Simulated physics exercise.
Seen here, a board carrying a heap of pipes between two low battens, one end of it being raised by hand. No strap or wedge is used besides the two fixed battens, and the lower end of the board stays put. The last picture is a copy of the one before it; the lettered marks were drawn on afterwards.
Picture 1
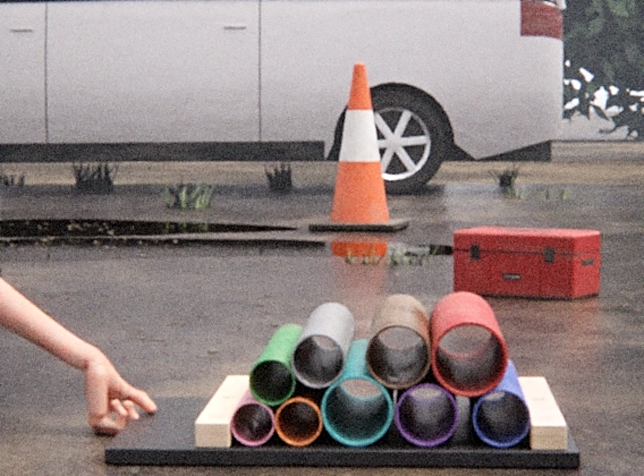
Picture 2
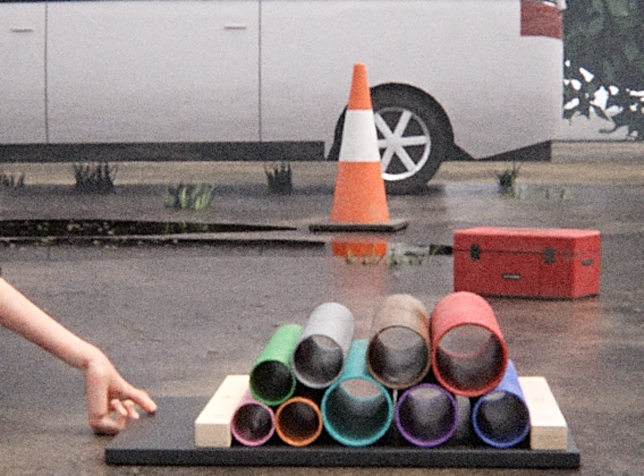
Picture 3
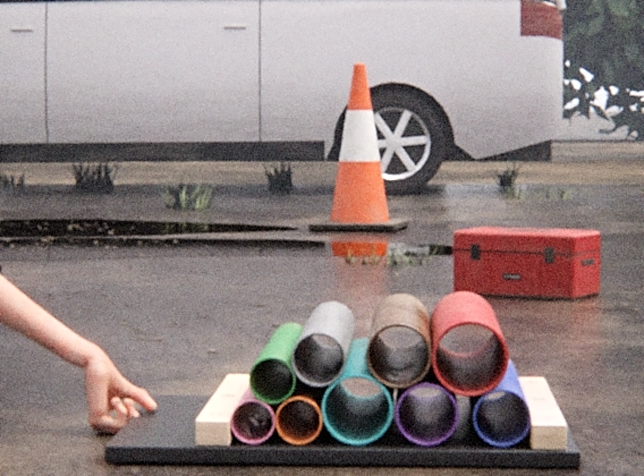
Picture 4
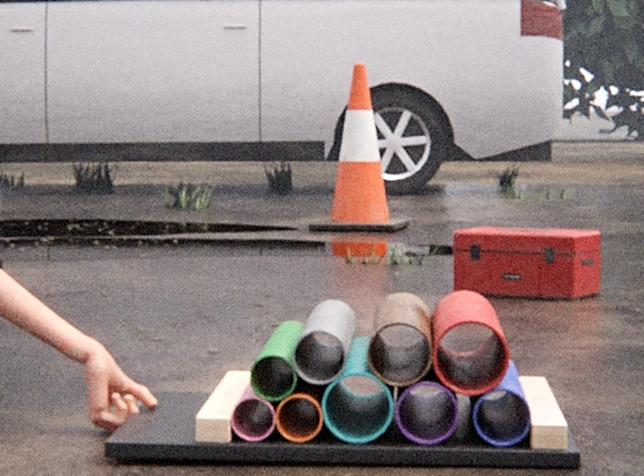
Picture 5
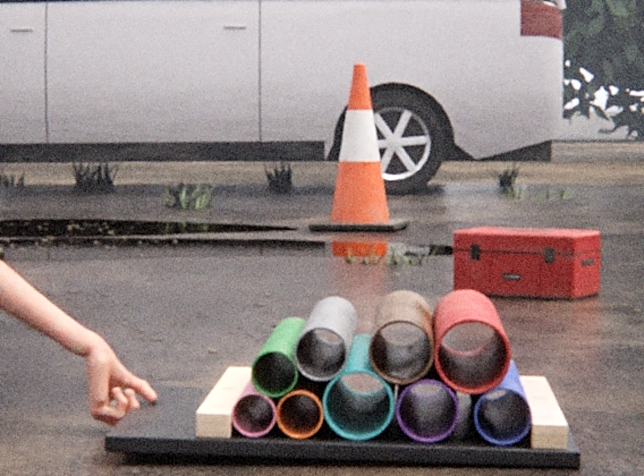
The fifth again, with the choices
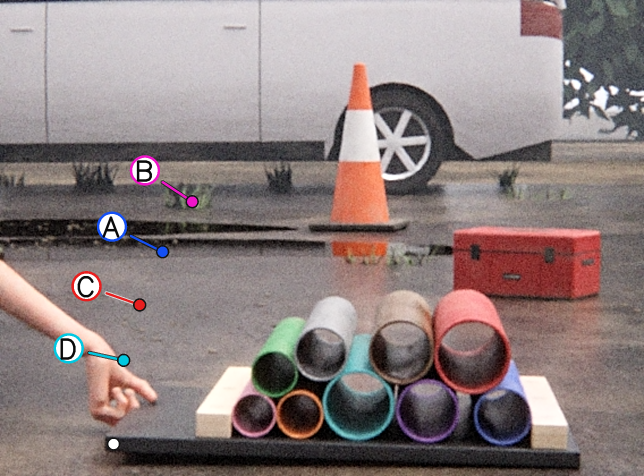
A hand slightly raises the left end of a board holding a pile of pipes.
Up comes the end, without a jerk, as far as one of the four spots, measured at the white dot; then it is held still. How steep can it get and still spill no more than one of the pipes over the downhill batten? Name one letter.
C is the limit.
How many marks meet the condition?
Two of them.
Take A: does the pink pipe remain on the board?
The pink pipe: Yes.
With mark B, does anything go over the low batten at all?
Yes.
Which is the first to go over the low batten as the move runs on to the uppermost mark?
The red one.
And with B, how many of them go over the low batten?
At B the number is two.
On the copy, A at (163, 252); B at (192, 202); C at (139, 305); D at (124, 361); the white dot at (114, 444).
On C. First, board at 14°.
Then, board at 19°.
Finally, board at 19°, one over the low batten (red).
By contrast, A two over the low batten (red, brown); B two over the low batten (red, brown); D one over the low batten (red).
